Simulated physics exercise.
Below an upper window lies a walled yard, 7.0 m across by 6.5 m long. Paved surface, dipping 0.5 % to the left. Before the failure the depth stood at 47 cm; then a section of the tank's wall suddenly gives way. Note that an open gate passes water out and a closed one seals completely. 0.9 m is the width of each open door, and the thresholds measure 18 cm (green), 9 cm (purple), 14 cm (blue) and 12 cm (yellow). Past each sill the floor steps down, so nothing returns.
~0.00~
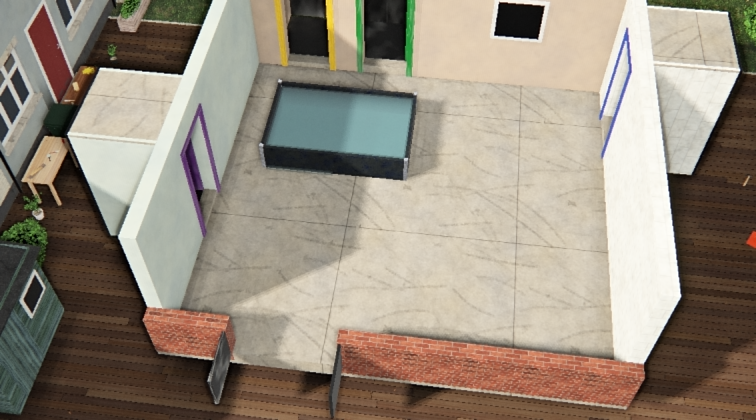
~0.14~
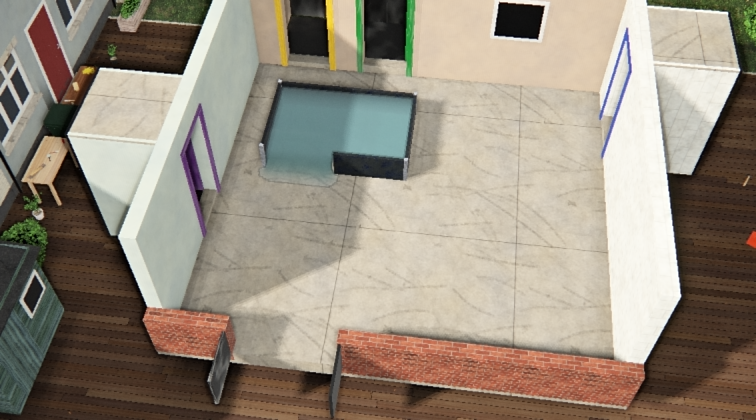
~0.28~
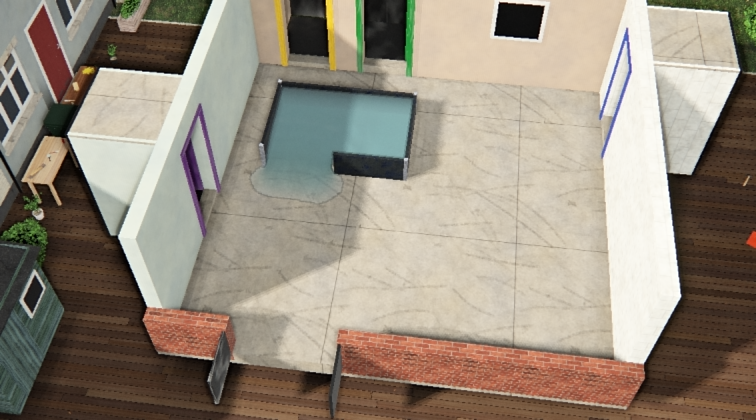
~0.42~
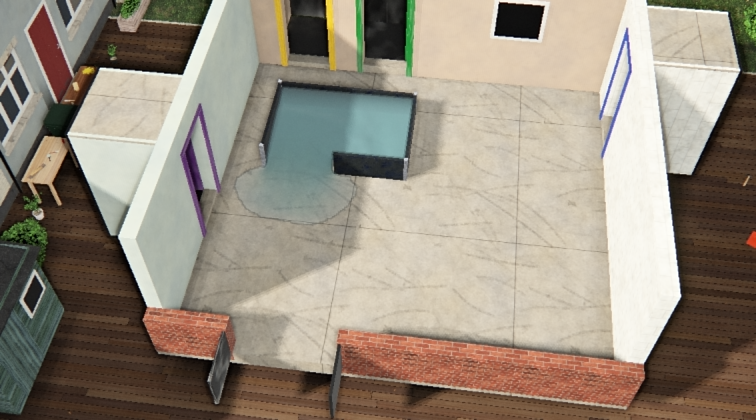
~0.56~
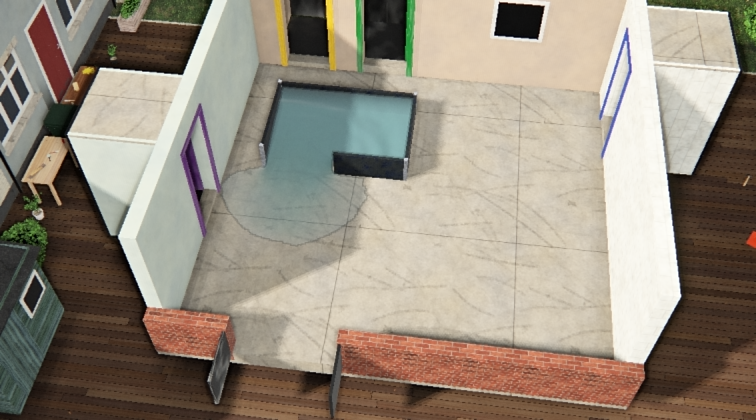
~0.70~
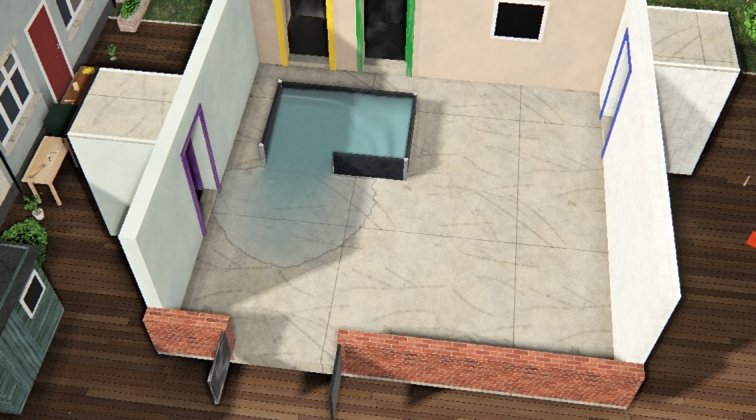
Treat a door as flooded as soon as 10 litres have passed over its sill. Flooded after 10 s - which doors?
Green door: No. Purple door: Yes. Blue door: No. Yellow door: No.
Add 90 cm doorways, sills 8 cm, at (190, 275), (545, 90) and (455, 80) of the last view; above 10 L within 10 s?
In that order: Past it, below, under.
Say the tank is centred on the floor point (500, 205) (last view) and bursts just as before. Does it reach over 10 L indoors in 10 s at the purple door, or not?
Then: Purple below.
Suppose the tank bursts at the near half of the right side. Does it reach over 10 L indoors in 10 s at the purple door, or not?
So, purple door: Within bounds.
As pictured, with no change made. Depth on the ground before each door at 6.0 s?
In centimetres, the green door has 0, the purple door 10, the blue door 0 and the yellow door 0.
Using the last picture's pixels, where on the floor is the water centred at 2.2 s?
Balance point at about (309, 184).
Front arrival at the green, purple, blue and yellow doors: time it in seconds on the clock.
Arrival: Green not within the 10 s, purple 0.8 s, blue not in the 10 s, yellow not within the 10 s.
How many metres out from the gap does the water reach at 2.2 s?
It's close to 4.2 metres.
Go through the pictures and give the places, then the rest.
The tank at (341, 122) is whole and still, 47 cm deep, in the first picture.
Water pours out at (300, 162) and has run 0.7 m, to (263, 174); typically 8 cm deep outside, 47 cm at the tank's back, in the second picture.
The front is at (330, 196), 0.9 m from the gap at (300, 163); 0.9 m2 of floor is under water; 47 cm left at the back of the tank, in the third picture.
Water pours out at (300, 163) and has run 1.3 m, to (311, 220); typically 7 cm deep outside, 47 cm at the tank's back, in the fourth picture.
Water pours out at (300, 164) and has run 1.6 m, to (303, 239); typically 5 cm deep outside, 47 cm at the tank's back, in the fifth picture.
The front is at (295, 261), 2.1 m from the gap at (300, 163); 3.8 m2 of floor is under water; 44 cm left at the back of the tank, in the sixth picture.
After 1.4 s water covers 20 % of the floor and is deepest (29 cm) near (283, 171); green door not reached, purple door 13 cm at the sill, 0 L in, blue door not reached, yellow door not reached.
After 2.2 s water covers 25 % of the floor and is deepest (35 cm) near (198, 325); green door not reached, purple door 16 cm at the sill, 18 L in, blue door not reached, yellow door not reached.
After 3.5 s water covers 30 % of the floor and is deepest (24 cm) near (180, 313); green door not reached, purple door 13 cm at the sill, 42 L in, blue door not reached, yellow door not reached.
After 6.0 s water covers 40 % of the floor and is deepest (12 cm) near (174, 332); green door not reached, purple door 10 cm at the sill, 49 L in, blue door not reached, yellow door not reached.
After 10.0 s water covers 65 % of the floor and is deepest (8 cm) near (174, 332); green door not reached, purple door 6 cm at the sill, 50 L in, blue door not reached, yellow door not reached.
